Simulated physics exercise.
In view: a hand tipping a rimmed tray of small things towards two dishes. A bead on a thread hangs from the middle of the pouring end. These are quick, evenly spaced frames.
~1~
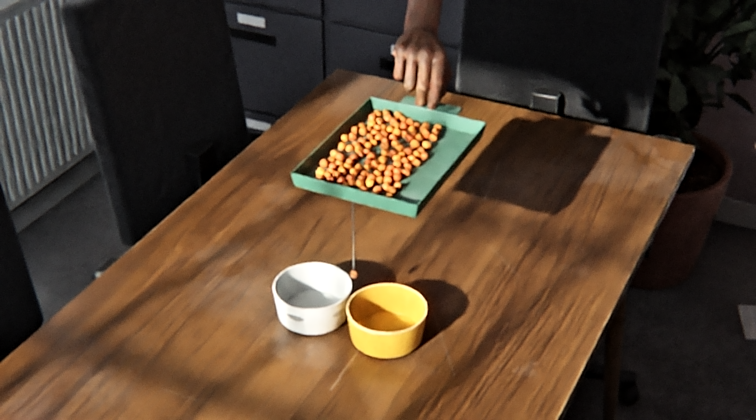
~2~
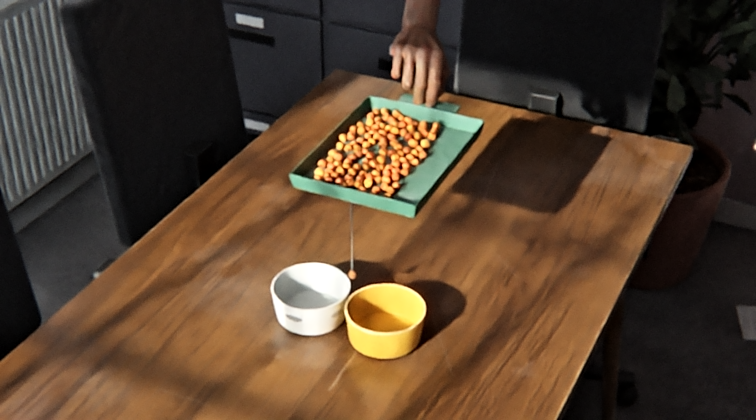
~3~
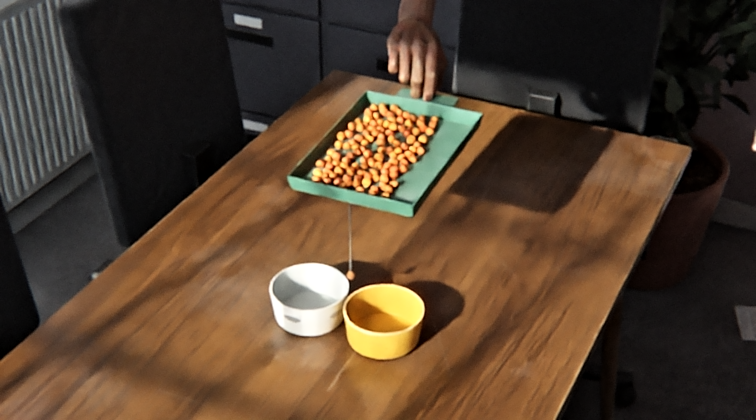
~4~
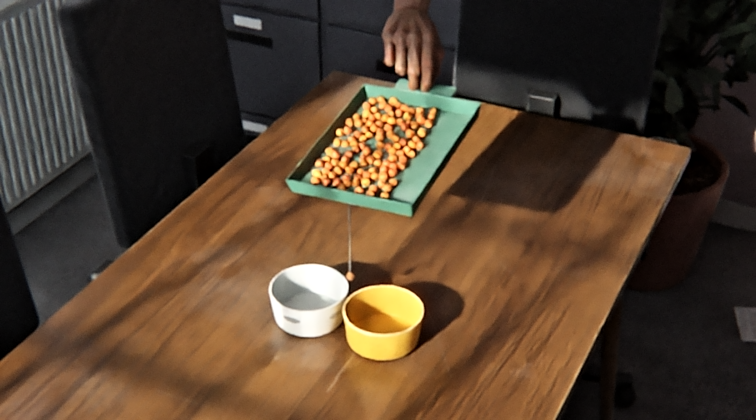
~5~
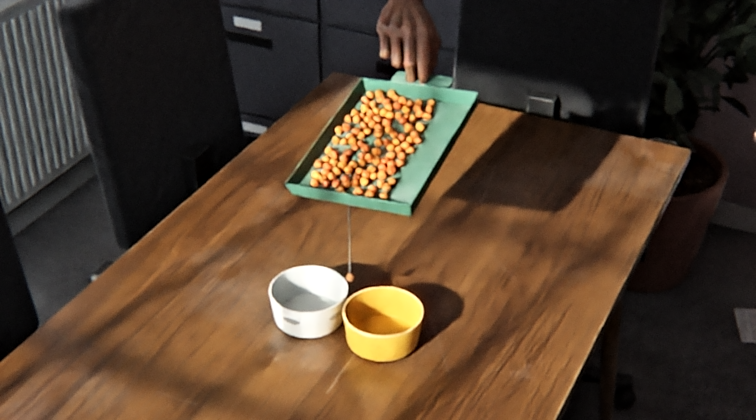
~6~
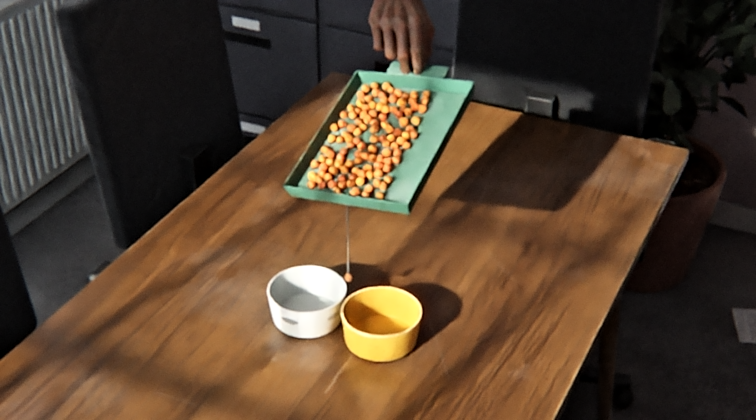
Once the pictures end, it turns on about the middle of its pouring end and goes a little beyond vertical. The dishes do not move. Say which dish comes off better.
More goes to the left-hand dish.
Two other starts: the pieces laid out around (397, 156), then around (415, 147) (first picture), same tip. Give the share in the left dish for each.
About 60 and 60 per cent.
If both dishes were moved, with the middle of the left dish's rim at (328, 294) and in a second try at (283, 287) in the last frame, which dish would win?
One: The left-hand dish. Two: Left.
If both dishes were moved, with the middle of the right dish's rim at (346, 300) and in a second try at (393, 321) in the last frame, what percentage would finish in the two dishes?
Roughly 90 per cent, and 50 per cent.
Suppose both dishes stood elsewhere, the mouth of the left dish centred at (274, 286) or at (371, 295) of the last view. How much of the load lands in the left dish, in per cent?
About 80 and 0 per cent.
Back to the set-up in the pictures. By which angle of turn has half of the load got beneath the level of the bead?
At some 110 degrees.
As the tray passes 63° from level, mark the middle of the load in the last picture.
Near (325, 154).
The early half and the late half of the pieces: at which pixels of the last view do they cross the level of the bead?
Early half (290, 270), late half (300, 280).
Soon after the last picture, tray tipped steeply; all on the tray.
A little later, tray tipped past a quarter turn; nearly all on the tray; a stray few in the left dish; a small part in the air.
Later still, tray tipped past a quarter turn; most in the left dish; about a quarter outside both.
At rest, tray tipped past a quarter turn; none in the right dish; most in the left dish; about a quarter outside both.
